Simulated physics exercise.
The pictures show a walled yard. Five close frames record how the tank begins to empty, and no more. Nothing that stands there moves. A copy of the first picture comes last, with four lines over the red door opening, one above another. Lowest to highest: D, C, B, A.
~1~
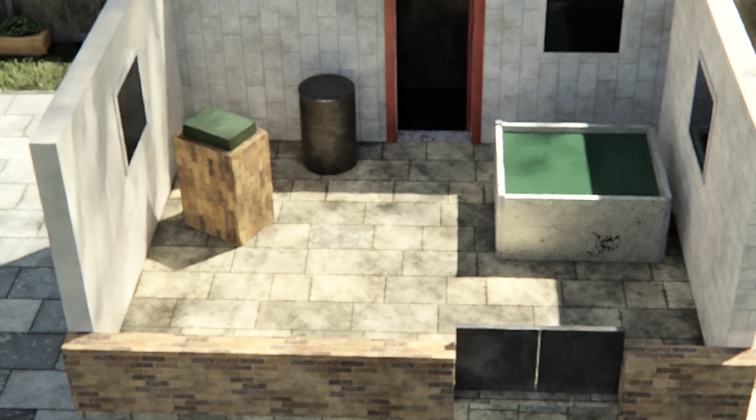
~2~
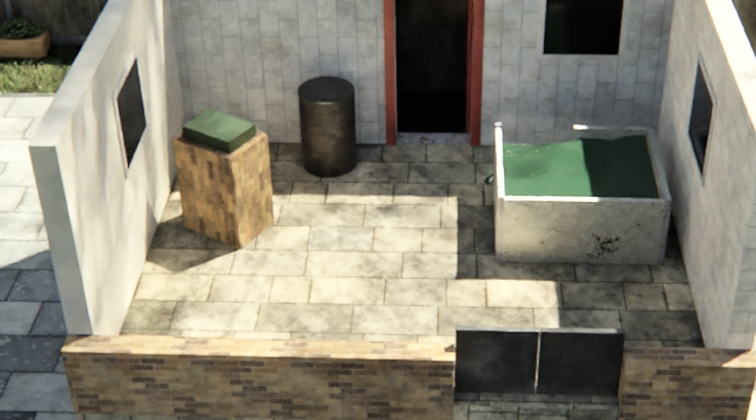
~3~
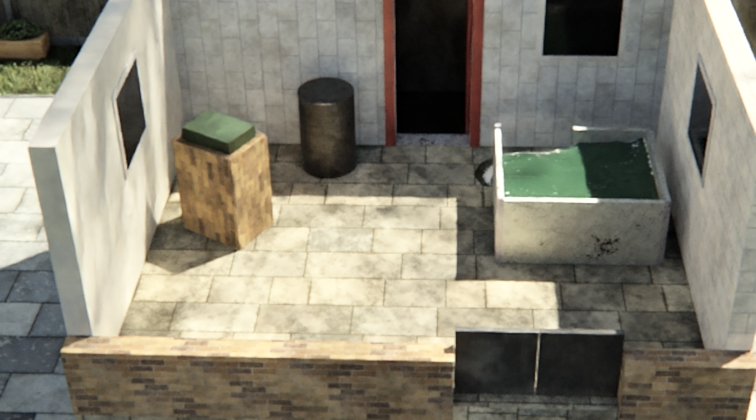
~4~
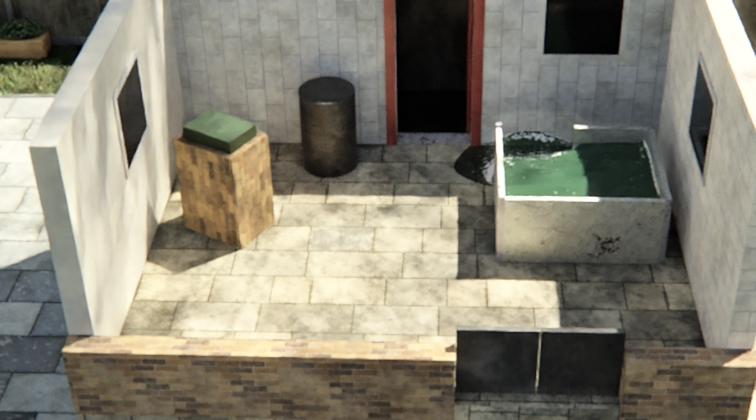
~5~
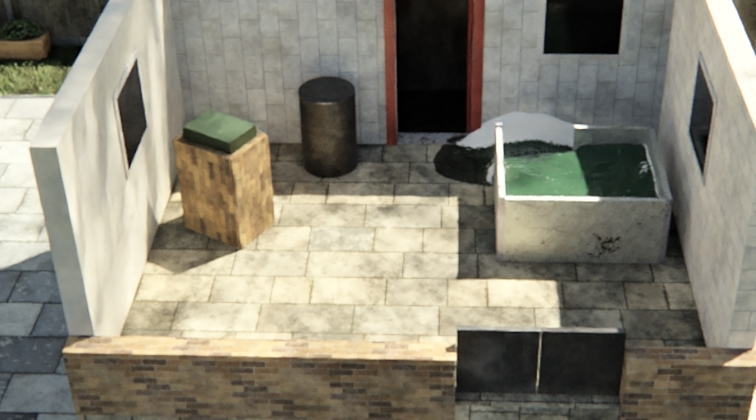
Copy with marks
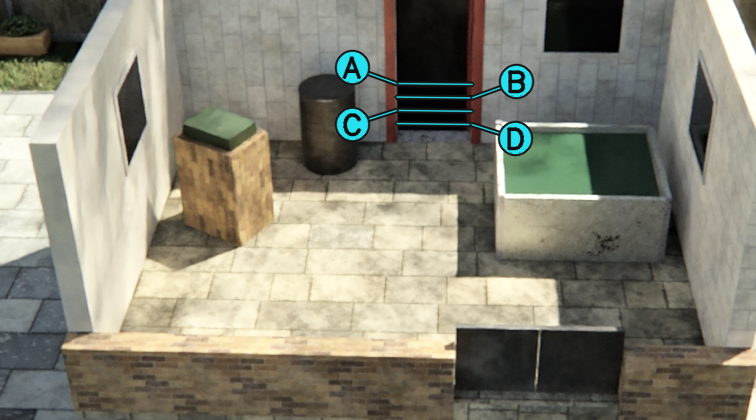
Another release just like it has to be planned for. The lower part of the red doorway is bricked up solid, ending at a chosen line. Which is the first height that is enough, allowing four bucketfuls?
D.
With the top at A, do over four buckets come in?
No, not at all.
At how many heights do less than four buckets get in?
All of them.
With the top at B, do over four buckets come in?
No, that is safe.
In cyan, A at (434, 83); B at (434, 97); C at (434, 110); D at (434, 124); from the bottom up D, C, B, A.
Choosing A, nothing gets over.
Choosing B, nothing gets over.
Choosing C, nothing gets over.
Choosing D, a splash gets over, under a bucket.
